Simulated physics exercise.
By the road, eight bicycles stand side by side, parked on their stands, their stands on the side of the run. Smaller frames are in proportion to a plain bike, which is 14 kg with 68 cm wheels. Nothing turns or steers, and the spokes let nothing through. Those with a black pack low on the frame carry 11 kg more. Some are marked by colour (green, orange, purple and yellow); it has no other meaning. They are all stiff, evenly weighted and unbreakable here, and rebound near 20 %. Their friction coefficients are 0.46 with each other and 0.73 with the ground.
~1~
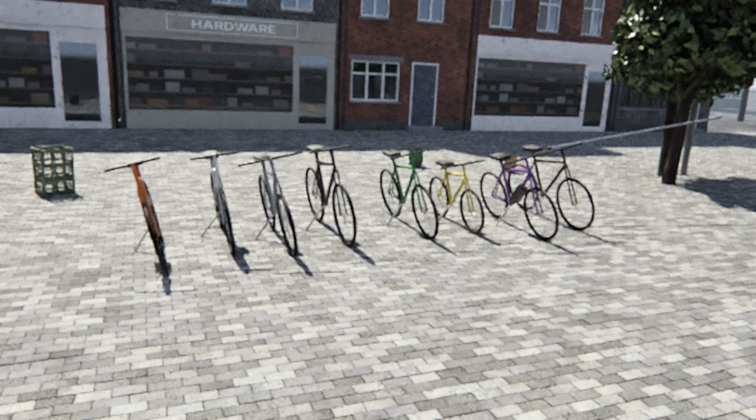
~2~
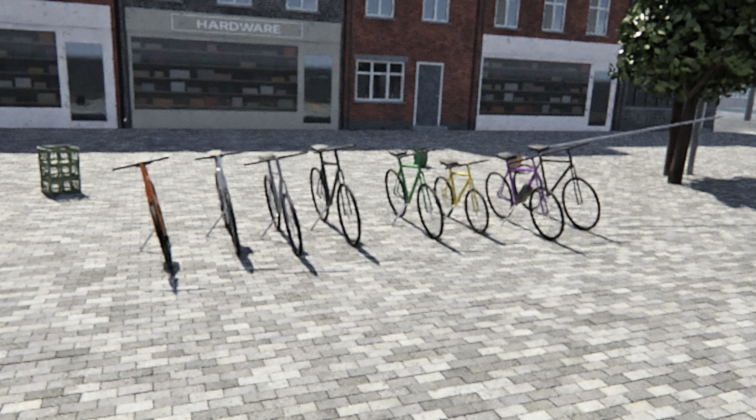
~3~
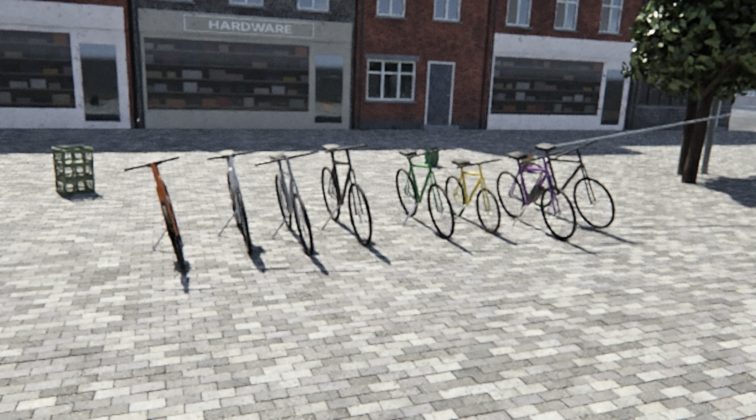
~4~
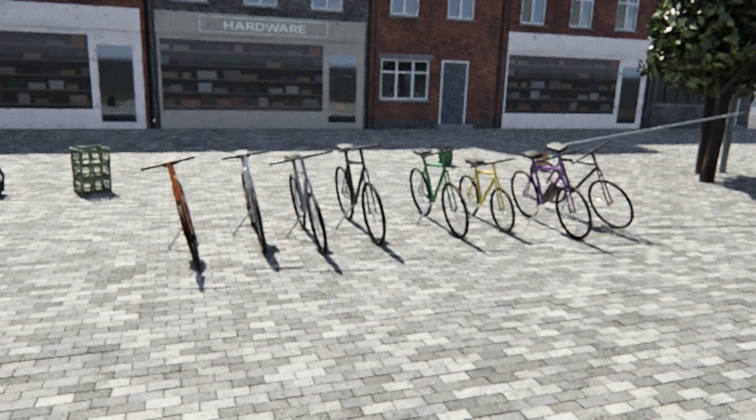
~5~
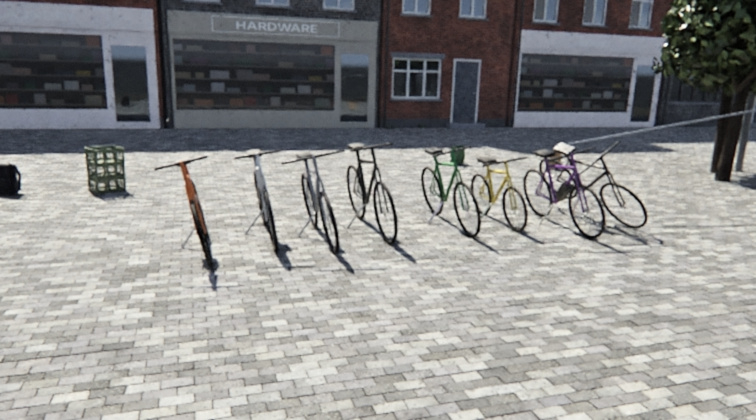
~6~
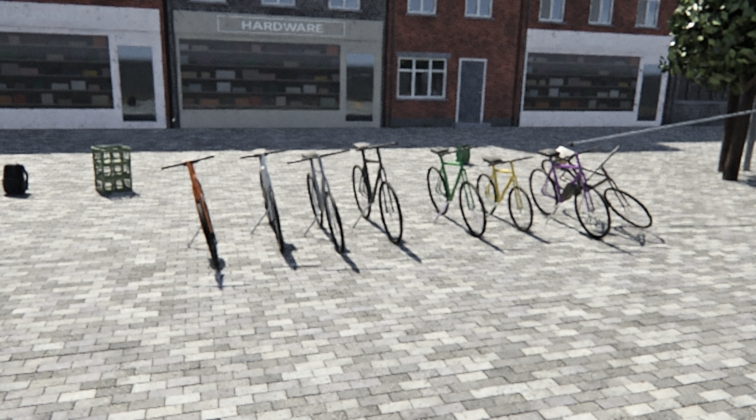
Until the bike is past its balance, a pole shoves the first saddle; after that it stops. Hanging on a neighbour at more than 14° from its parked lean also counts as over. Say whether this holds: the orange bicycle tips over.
The bike ends up fine.
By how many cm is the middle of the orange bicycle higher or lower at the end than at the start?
Its middle ends around 0 cm lower.
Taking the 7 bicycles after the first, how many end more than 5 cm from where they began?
The number is 4.
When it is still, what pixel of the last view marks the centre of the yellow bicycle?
Somewhere around pixel (479, 202).
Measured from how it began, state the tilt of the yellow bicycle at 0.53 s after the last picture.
I'd estimate close to 0°.
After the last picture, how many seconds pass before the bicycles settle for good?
At roughly 2.5 s.
Then, 0.53 s later than the last frame, 1 of the 7 other bicycles over; orange bicycle unmoved; purple bicycle tilted 25°.
Then, 0.95 s later than the last frame, 2 of the 7 other bicycles over; orange bicycle unmoved; purple bicycle tilted 63°.
Then, 1.61 s later than the last frame, 3 of the 7 other bicycles over; orange bicycle unmoved; green bicycle tilted 71°.
When it is over, 4 of the 7 other bicycles over; orange bicycle unmoved; green bicycle tilted 71°; purple bicycle tilted 65°. Three left standing. In pixels of the last frame, middles, orange bicycle near (200, 202), green bicycle near (412, 208).
